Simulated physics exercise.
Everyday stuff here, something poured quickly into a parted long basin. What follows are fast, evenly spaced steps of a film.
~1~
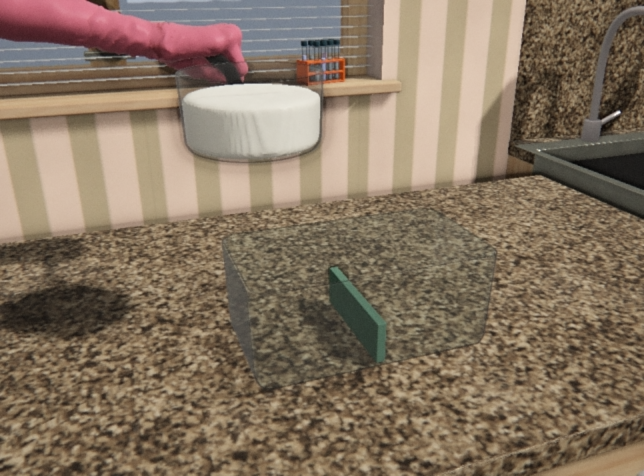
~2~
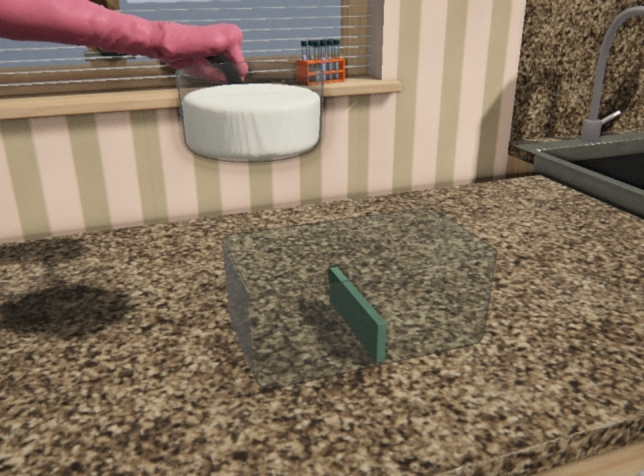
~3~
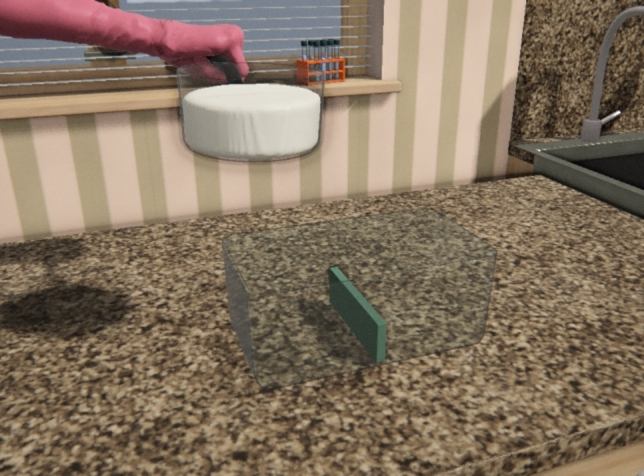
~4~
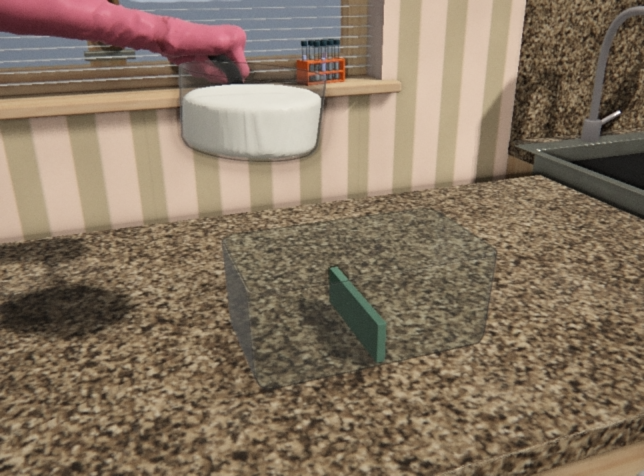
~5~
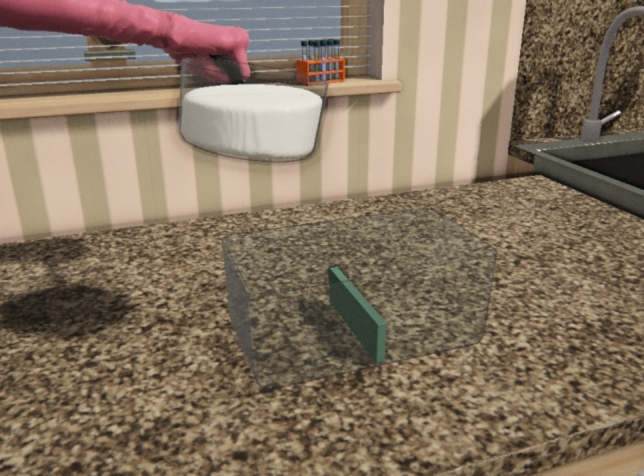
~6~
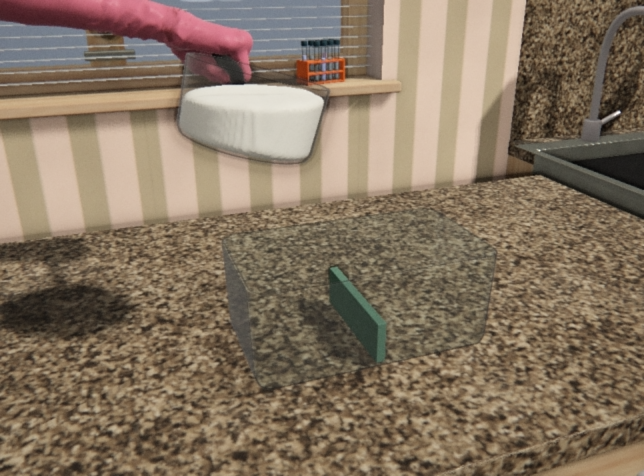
Pink-gloved hand slowly tilting a clear round container of white liquid rightward above a divided transparent basin on a speckled counter.
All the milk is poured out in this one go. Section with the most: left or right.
The right bay will be the one that fills most.
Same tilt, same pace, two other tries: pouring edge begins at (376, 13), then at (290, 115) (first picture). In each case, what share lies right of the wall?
It works out to around 85 % and then around 15 %.
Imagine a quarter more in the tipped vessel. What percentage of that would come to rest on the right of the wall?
I'd put it at some 70 %.
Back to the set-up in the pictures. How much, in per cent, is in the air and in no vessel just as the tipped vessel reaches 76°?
Close to 40 in a hundred.
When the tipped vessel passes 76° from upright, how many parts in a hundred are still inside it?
About 55 per cent.
A moment on, the tilt is 76° and 54 per cent is still to pour, 1 is left of the wall and 5 right of it.
Next, the tilt is 104° and 10 per cent is still to pour, 14 is left of the wall and 62 right of it.
Then the tilt is 105° and 1 per cent is still to pour, 33 is left of the wall and 63 right of it.
Later the tilt is 105° and 0 per cent is still to pour, 36 is left of the wall and 63 right of it.
Finally, 36 per cent lies left of the wall, 63 right of it and 1 outside.
